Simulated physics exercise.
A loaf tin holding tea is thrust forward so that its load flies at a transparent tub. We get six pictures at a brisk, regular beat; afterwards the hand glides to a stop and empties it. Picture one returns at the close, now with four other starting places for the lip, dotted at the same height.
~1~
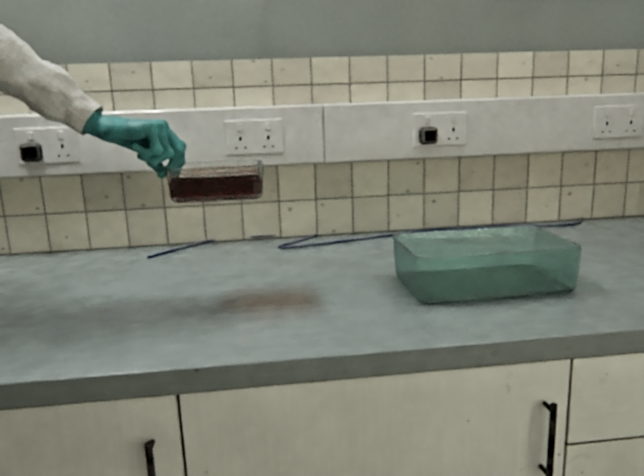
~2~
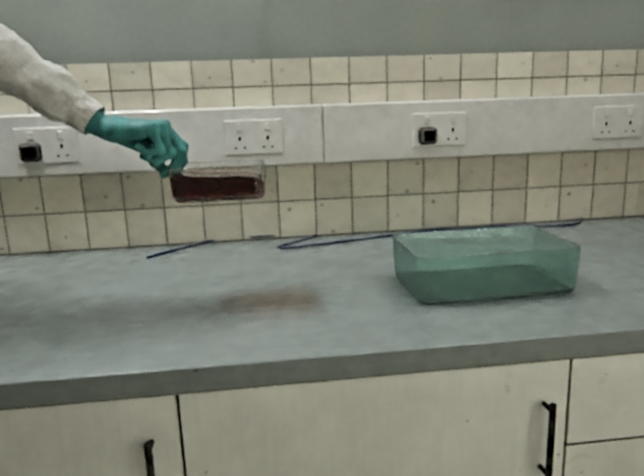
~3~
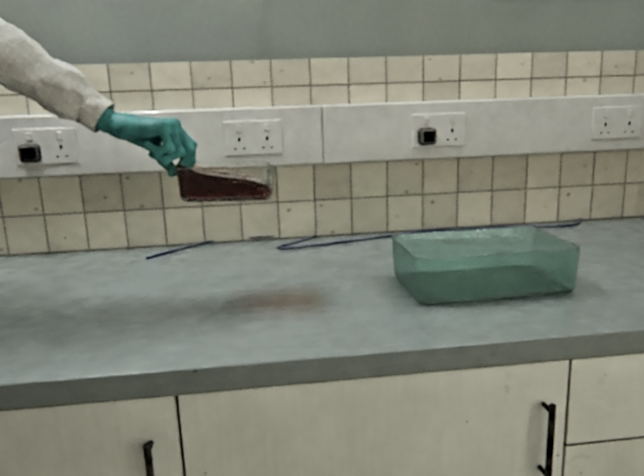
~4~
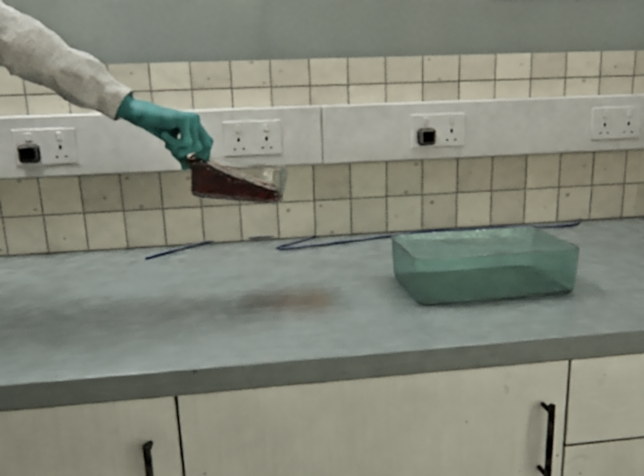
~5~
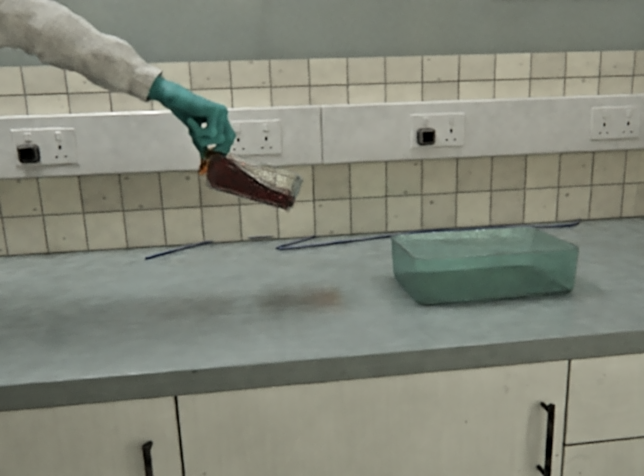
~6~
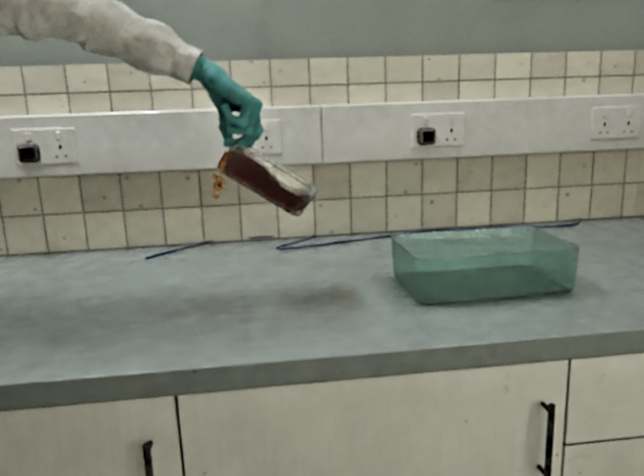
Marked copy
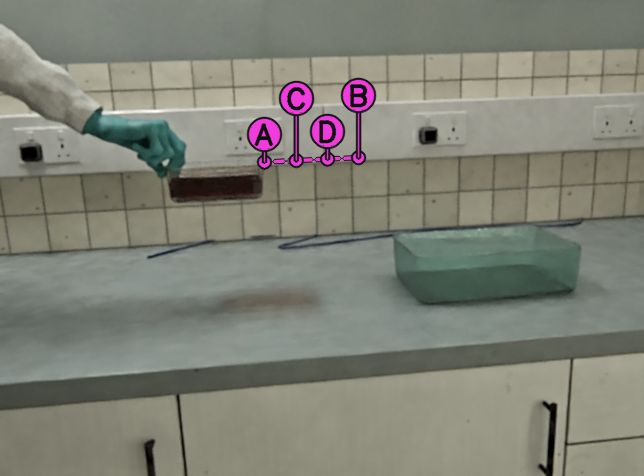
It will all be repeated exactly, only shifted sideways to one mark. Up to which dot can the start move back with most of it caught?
Use spot C.
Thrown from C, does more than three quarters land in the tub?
No, less.
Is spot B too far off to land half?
No, not at all.
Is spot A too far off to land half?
Yes, that goes wrong.
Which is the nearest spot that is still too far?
That is spot A.
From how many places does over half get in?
Three of them.
On the marked copy, A at (264, 162); B at (358, 157); C at (296, 160); D at (327, 159).
Choosing A, about 32 % lands in the tub, 62 % falls short and 6 % goes beside or beyond.
Choosing B, about 83 % lands in the tub, 5 % falls short and 12 % goes beside or beyond.
Choosing C, about 63 % lands in the tub, 30 % falls short and 7 % goes beside or beyond.
Choosing D, about 72 % lands in the tub, 21 % falls short and 7 % goes beside or beyond.
